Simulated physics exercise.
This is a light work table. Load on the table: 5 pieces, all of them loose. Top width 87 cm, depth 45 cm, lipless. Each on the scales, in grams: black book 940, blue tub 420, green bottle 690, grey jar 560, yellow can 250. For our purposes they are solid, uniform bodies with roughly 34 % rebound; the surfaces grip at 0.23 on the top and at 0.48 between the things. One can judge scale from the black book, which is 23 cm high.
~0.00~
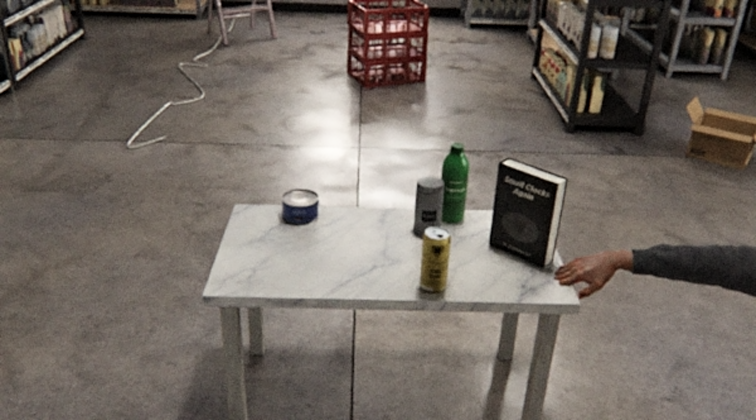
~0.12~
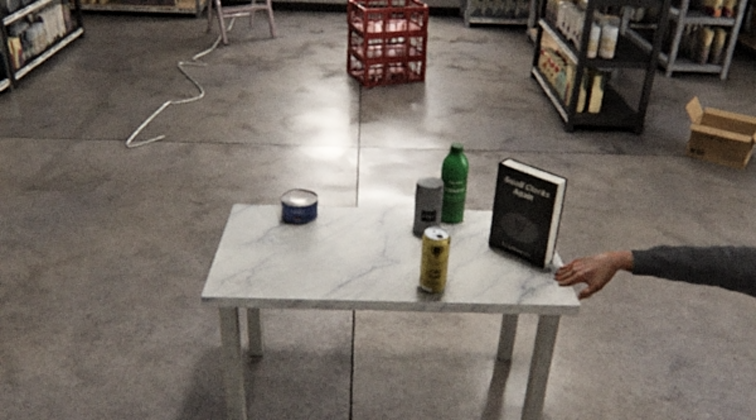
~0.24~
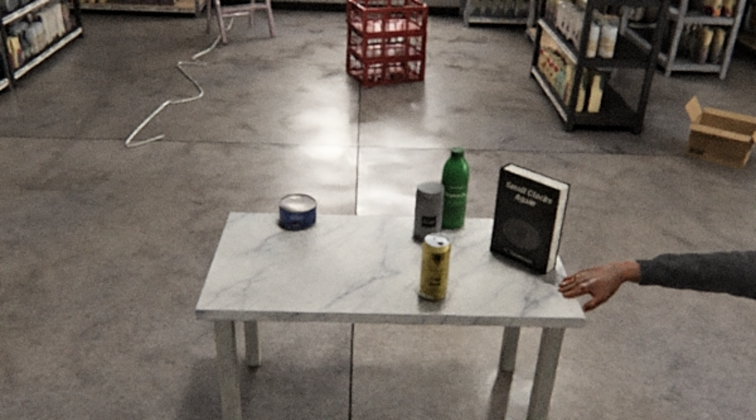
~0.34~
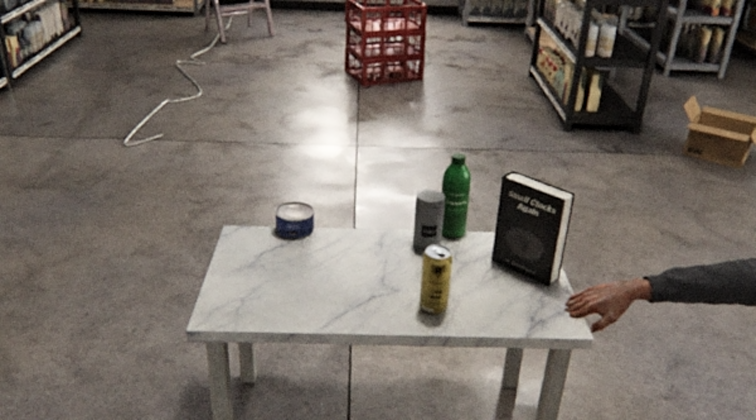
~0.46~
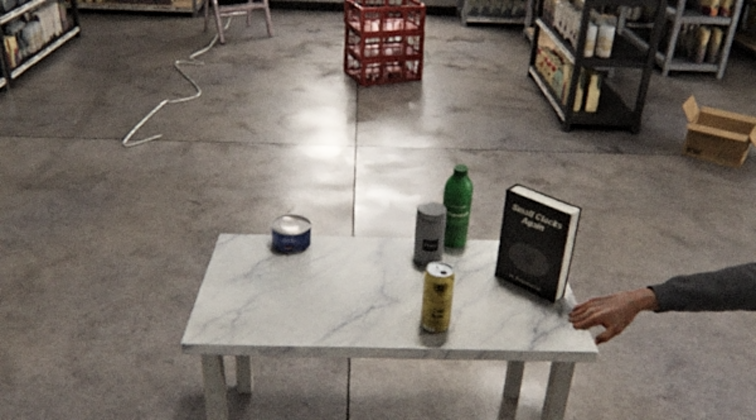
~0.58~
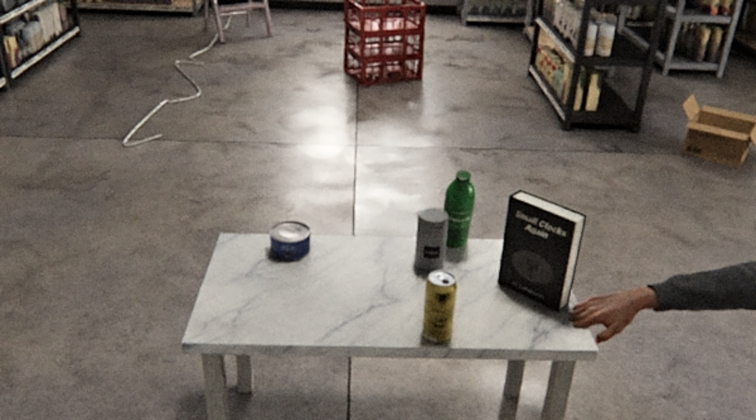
In a store aisle, a hand pulls a marble-topped table holding five items toward the viewer.
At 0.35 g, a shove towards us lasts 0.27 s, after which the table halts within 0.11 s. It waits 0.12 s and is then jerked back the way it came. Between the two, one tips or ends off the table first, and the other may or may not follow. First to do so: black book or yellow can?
The second.
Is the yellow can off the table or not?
Yellow can: Goes out of bounds.
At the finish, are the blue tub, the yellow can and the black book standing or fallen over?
Outcome noted - the blue tub survives without falling, the yellow can ends up fallen, the black book survives without falling.
After 0.78 s, table 9 cm from its start; yellow can now off the table; black book moved 9 cm near (538, 248); green bottle 64° off upright.
After 0.88 s, table 1 cm from its start; black book moved 13 cm near (535, 239); green bottle on its side; grey jar moved 12 cm.
After 1.08 s, black book moved 9 cm near (530, 228); green bottle on its side; grey jar moved 8 cm.
In the end (1.6 s), off the table, yellow can; toppled on the table, green bottle; not toppled but over 5 cm from the start, black book, blue tub and grey jar. At the end, from the last picture's camera, black book near (530, 228). Black book was never lost; yellow can went at 0.70 s.
